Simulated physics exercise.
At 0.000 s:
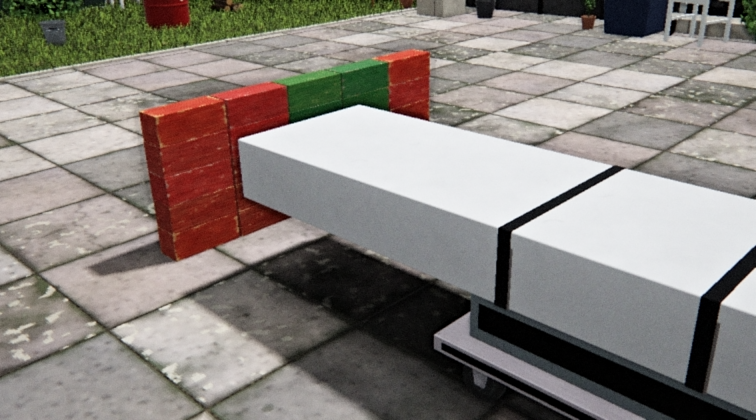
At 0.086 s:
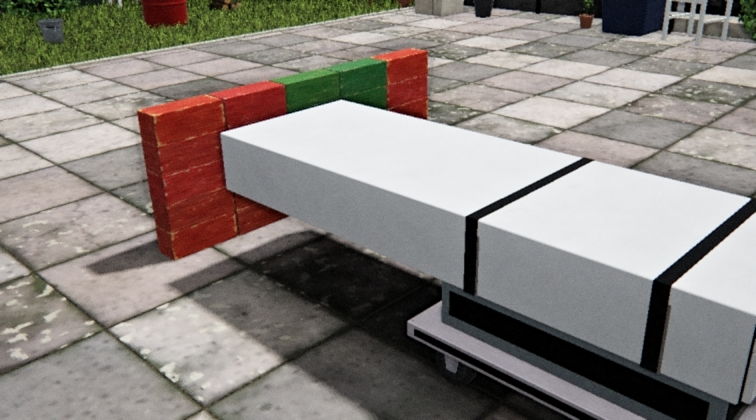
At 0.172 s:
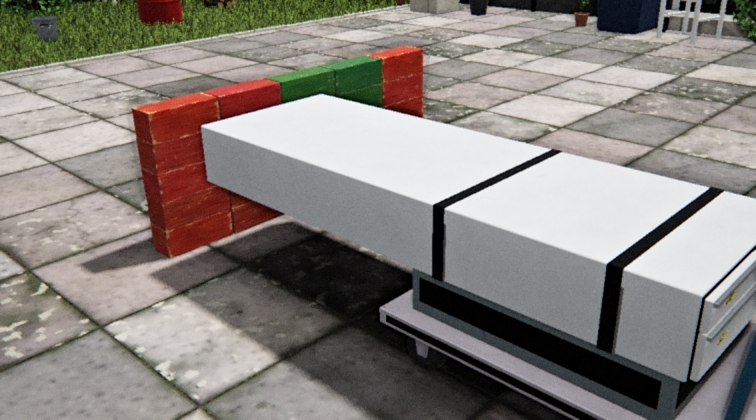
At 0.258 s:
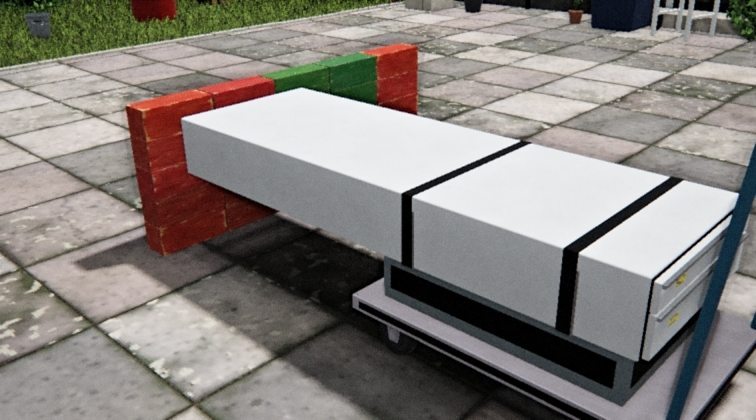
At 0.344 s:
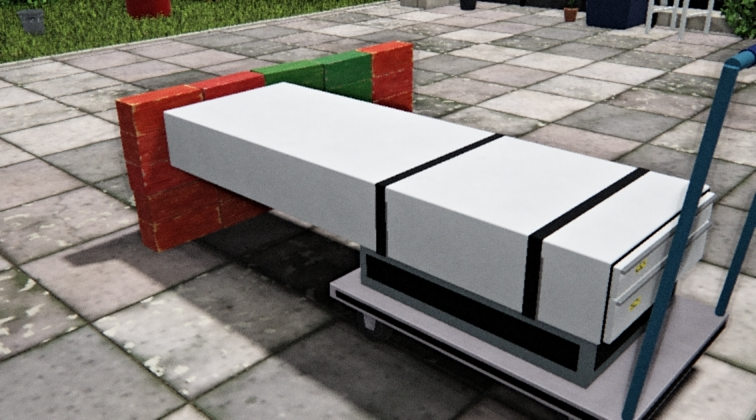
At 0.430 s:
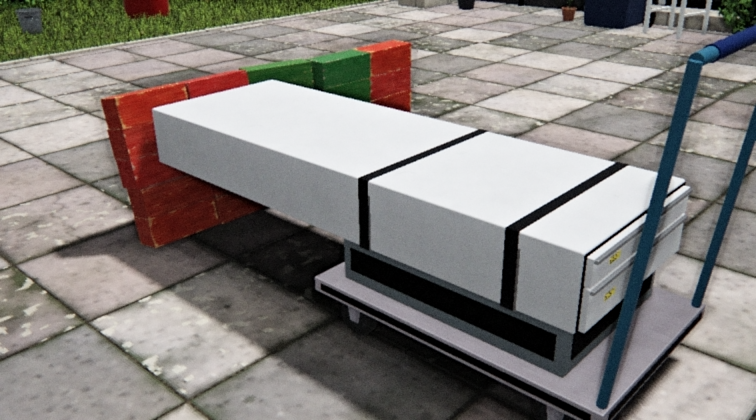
A trolley carrying a long white pack rolls left and pushes into red and green blocks.
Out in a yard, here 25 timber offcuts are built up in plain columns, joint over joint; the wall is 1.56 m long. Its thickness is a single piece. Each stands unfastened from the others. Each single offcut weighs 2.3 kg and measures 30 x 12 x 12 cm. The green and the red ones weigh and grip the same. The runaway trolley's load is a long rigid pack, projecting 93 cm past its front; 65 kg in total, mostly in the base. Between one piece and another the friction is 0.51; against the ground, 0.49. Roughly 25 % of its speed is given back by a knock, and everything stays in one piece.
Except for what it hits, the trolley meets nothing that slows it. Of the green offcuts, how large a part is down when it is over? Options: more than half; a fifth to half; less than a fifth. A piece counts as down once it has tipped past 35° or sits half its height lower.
A fifth to half.
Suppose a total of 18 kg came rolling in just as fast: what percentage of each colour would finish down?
Share down - red: 70; green: 50 (per cent).
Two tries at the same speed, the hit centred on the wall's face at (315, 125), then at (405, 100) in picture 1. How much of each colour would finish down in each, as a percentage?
Down by colour - red: 30%, then 30%; green: 100%, then 50%.
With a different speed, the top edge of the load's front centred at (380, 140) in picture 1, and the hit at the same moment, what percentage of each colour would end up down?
Down at the end: Red 60 per cent, green 40 per cent.
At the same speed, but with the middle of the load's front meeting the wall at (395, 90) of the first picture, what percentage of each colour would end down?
Down at the end: Red 30 percent, green 40 percent.
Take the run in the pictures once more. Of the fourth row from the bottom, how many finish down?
The number that finish down is 3.
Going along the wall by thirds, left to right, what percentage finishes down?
Left third 100 per cent, middle 80 per cent, right 0 per cent.
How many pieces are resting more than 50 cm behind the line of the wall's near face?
8 or thereabouts.
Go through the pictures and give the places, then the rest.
In the first picture (we follow the side turned to the camera; the camera pans a little), load (249, 161) 34 cm short of the wall; top green offcut (366, 80); top red offcut (193, 124); no piece has moved.
The second picture shows load (231, 154) 24 cm short of the wall; top green offcut (364, 79).
The third picture shows load (212, 146) 15 cm short of the wall; top green offcut (360, 77).
The fourth picture shows load (191, 138) 56 mm short of the wall; top green offcut (354, 74).
The fifth picture shows load (174, 131) 25 mm into the wall's line; top green offcut (349, 72); top red offcut (170, 112) displaced 30 mm; steepest lean 3°, the offcut at (178, 171); 11 stirred so far.
The sixth picture shows load (162, 128) 9 cm into the wall's line; top green offcut (348, 71); top red offcut (155, 105) tipped 12°; steepest lean 12°, the offcut at (161, 135); 14 stirred so far.
Around 0.58 s, load 18 cm past the wall's line, still rolling; none of the 10 green offcuts down (0 of 25 in all colours); top green offcut unmoved; top red offcut tipped 30°, 48 mm lower.
Around 0.80 s, load 31 cm past the wall's line, still rolling; 4 of the 10 green offcuts down (14 of 25 in all colours); top green offcut unmoved; top red offcut tipped 73°, 38 cm lower.
Finally (1.5 s), load 67 cm past the wall's line, still rolling; 4 of the 10 green offcuts down (14 of 25 in all colours); top green offcut unmoved; top red offcut on its side. That is 40 per cent. Seen by the last camera, middles, top green offcut near (339, 69), top red offcut near (90, 177).
